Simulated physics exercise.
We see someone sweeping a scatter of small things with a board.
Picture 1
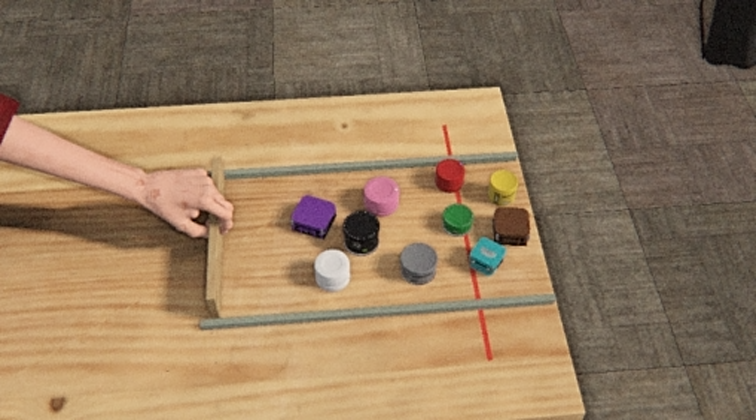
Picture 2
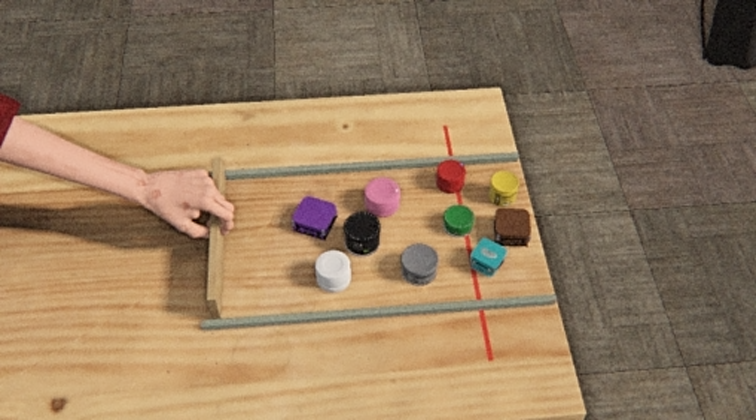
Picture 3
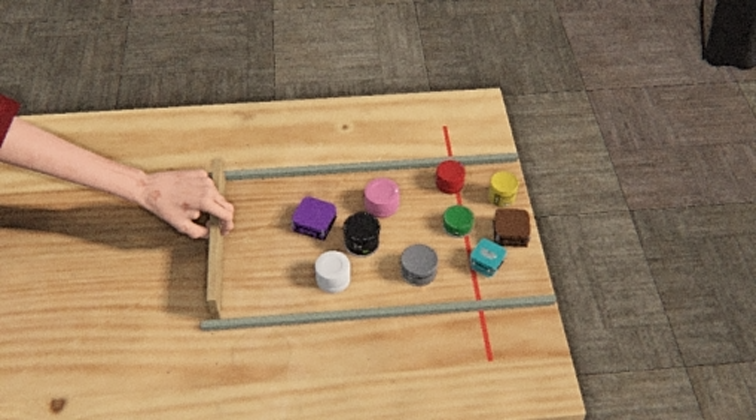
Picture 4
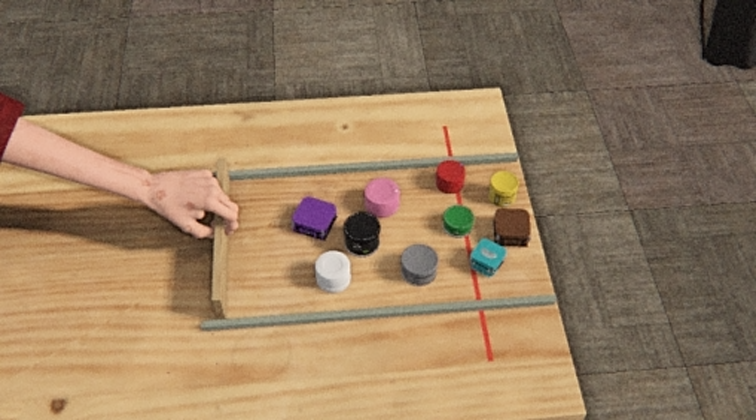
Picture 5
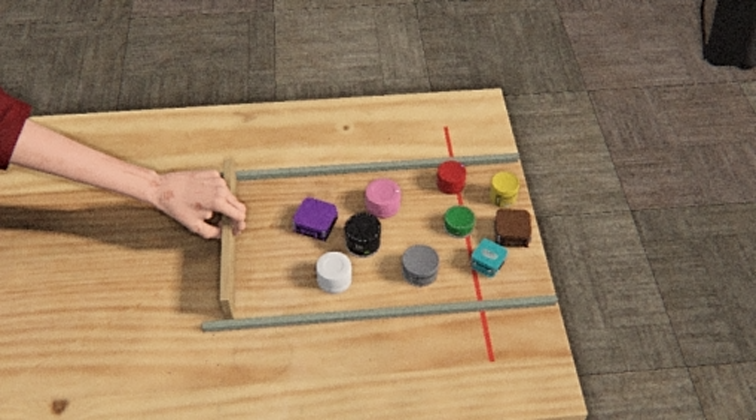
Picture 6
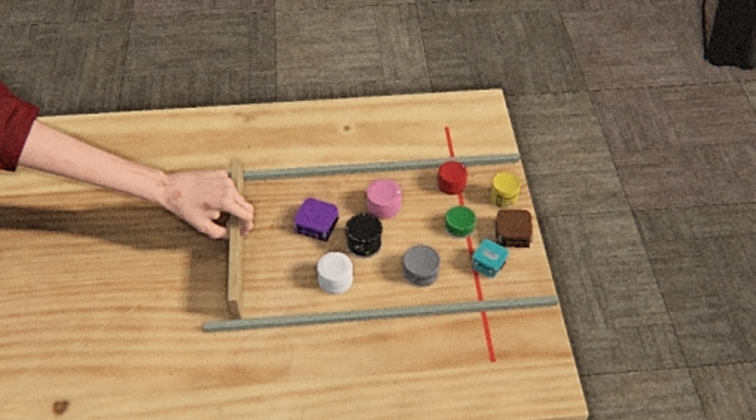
A hand holds still, then slides a wooden board slightly right toward scattered small colourful objects.
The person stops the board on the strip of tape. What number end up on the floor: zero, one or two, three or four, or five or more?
As it turns out, the number that fall off is three or four.
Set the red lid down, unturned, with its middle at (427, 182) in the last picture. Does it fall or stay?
From there it holds on.
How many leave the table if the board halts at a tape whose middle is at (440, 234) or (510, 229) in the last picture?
Try by try, 0 and 6.
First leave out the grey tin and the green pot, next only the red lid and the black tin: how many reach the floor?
The counts: 1 and 2.
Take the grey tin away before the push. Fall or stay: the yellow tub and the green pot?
The yellow tub tumbles off; the green pot is kept.
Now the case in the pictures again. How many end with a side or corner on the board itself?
4 of them.
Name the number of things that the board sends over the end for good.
Exactly 3.
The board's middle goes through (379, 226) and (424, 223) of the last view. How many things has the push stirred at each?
First 5, then 8.
Early on, none off yet; brown case at rest near (514, 229); yellow tub at rest near (505, 190); turquoise case at rest near (490, 260).
A while later, none off yet; brown case at rest near (514, 229); yellow tub at rest near (505, 190); turquoise case travelled about its own width near (520, 256).
Finally, the number that fall off is three or four; lost, turquoise case, yellow tub and brown case.
